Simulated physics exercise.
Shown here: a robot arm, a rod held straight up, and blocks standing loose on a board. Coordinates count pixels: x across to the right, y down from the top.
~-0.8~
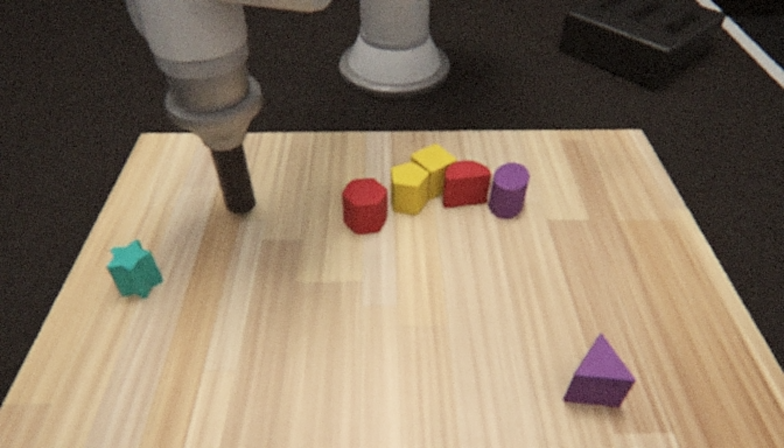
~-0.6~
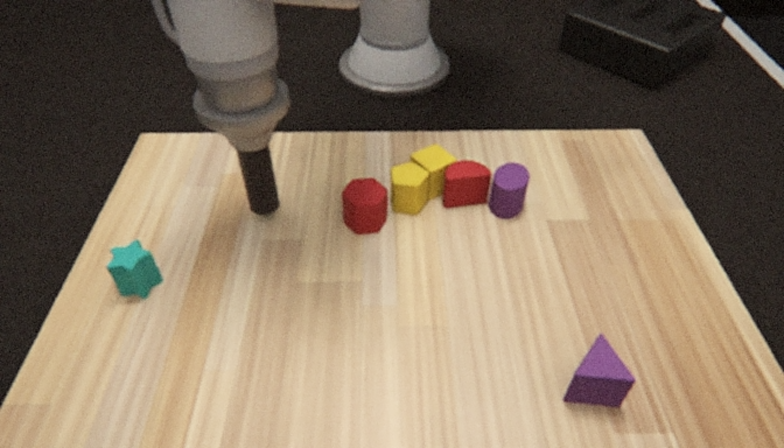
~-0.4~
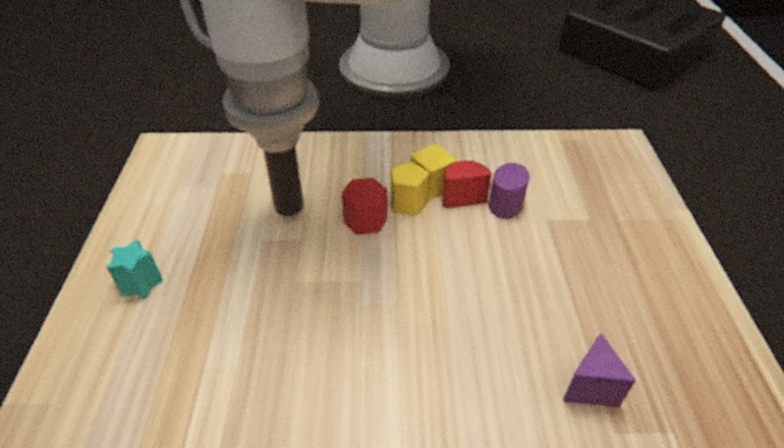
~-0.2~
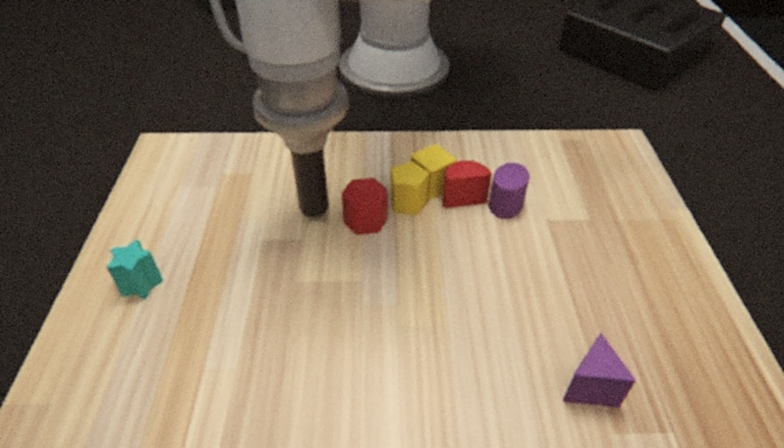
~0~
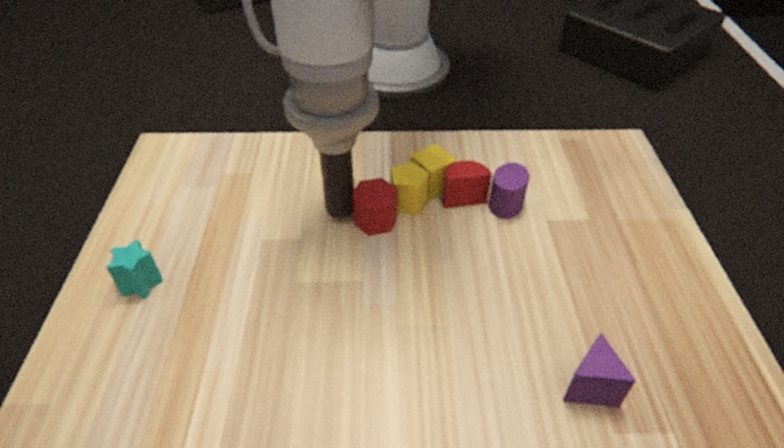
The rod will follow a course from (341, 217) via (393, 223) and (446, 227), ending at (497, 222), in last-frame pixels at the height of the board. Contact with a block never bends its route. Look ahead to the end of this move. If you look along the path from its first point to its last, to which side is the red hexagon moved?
It is displaced to the right.
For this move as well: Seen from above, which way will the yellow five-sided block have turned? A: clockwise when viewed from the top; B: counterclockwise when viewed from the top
My pick is B.
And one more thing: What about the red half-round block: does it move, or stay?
That block gets shifted.
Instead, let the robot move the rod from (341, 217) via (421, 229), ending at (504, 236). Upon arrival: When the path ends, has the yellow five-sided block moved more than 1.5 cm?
My answer is yes.
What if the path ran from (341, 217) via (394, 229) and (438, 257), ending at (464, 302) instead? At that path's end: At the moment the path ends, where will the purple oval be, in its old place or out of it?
Left in place.
On the path given first. One third of the way, rod (394, 214); red hexagon (428, 205); yellow five-sided block (433, 177), turned 55° anticlockwise; red half-round block (471, 167).
Two thirds of the way, rod (447, 218); red hexagon (470, 220), turned 55° clockwise; yellow five-sided block (439, 175), turned 80° anticlockwise; red half-round block (475, 163), turned 15° clockwise; purple oval (516, 175).
At the end, rod (499, 213); red hexagon (475, 222), turned 65° clockwise; yellow five-sided block (439, 175), turned 85° anticlockwise; red half-round block (475, 163), turned 15° clockwise; purple oval (521, 173).
